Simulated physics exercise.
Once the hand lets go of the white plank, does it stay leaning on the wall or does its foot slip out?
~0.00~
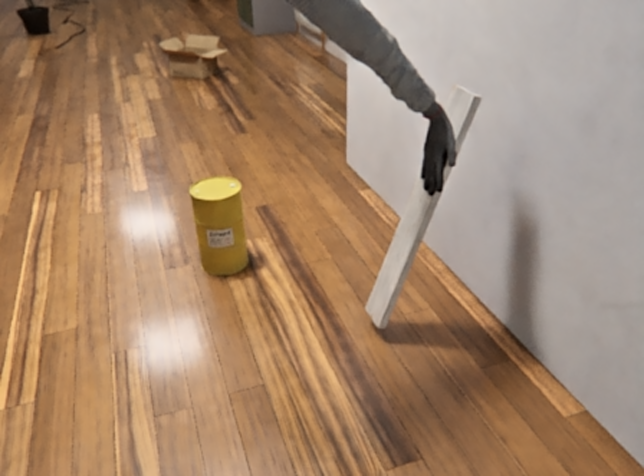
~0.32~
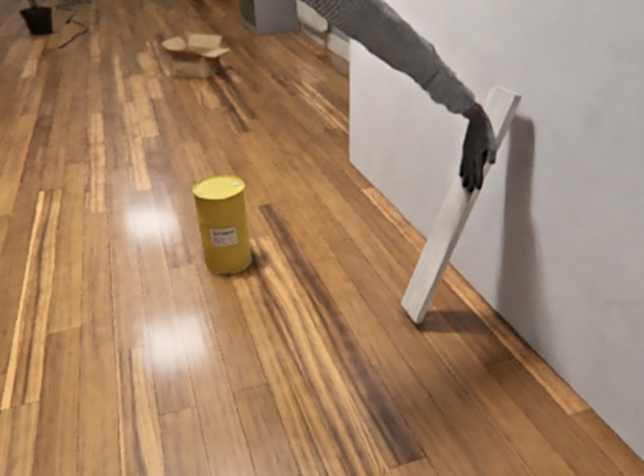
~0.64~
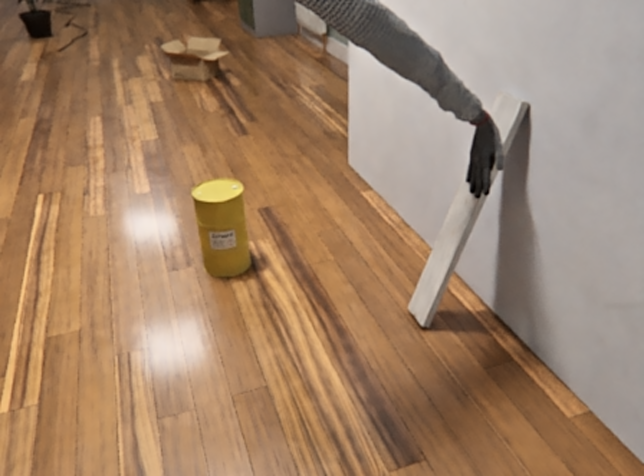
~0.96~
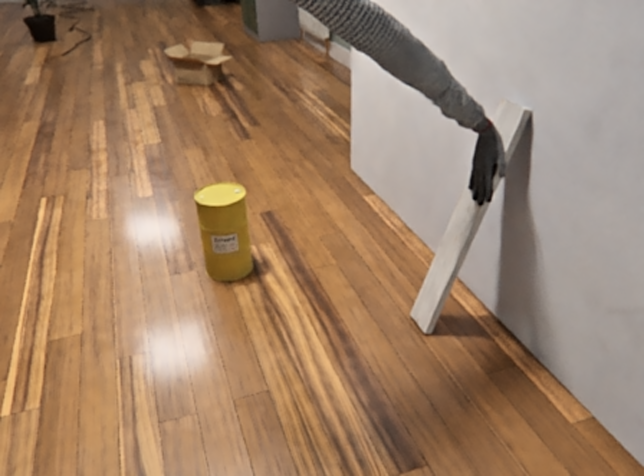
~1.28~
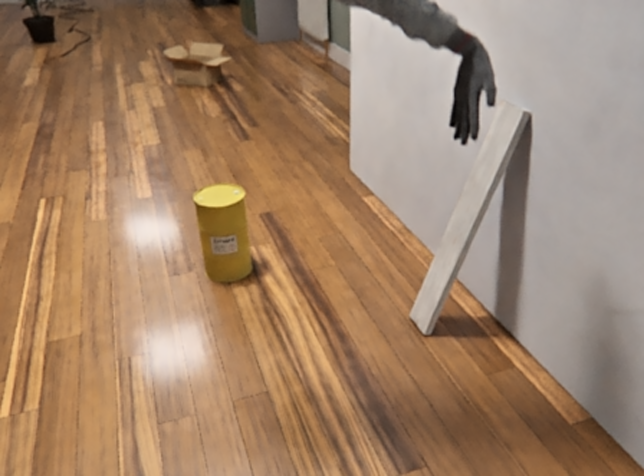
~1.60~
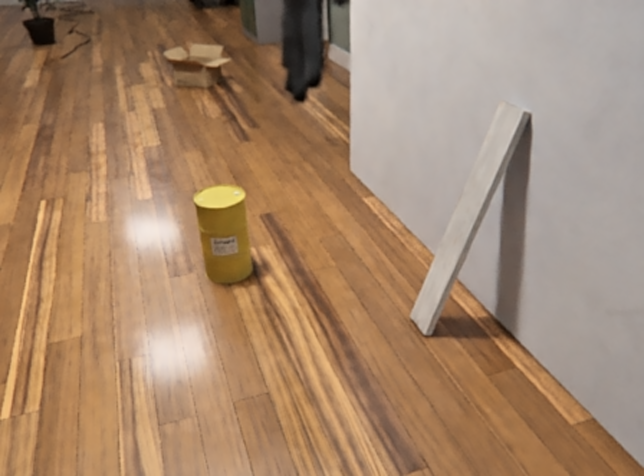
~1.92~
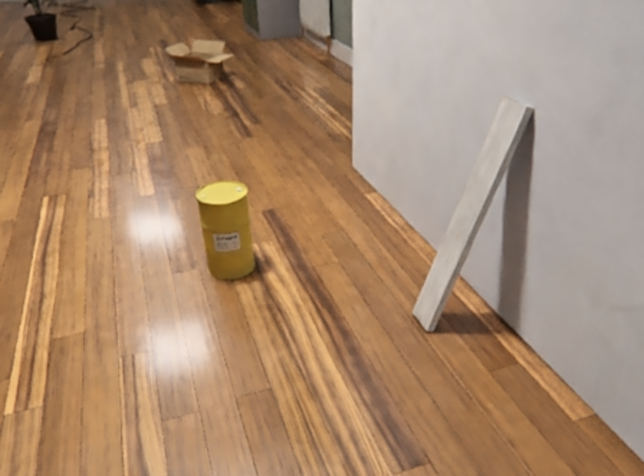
It stays leaning against the wall, with its foot holding its place on the wooden floor.
White plank being leant against a pale wall by a gloved hand, then staying propped up after the hand lets go and withdraws.
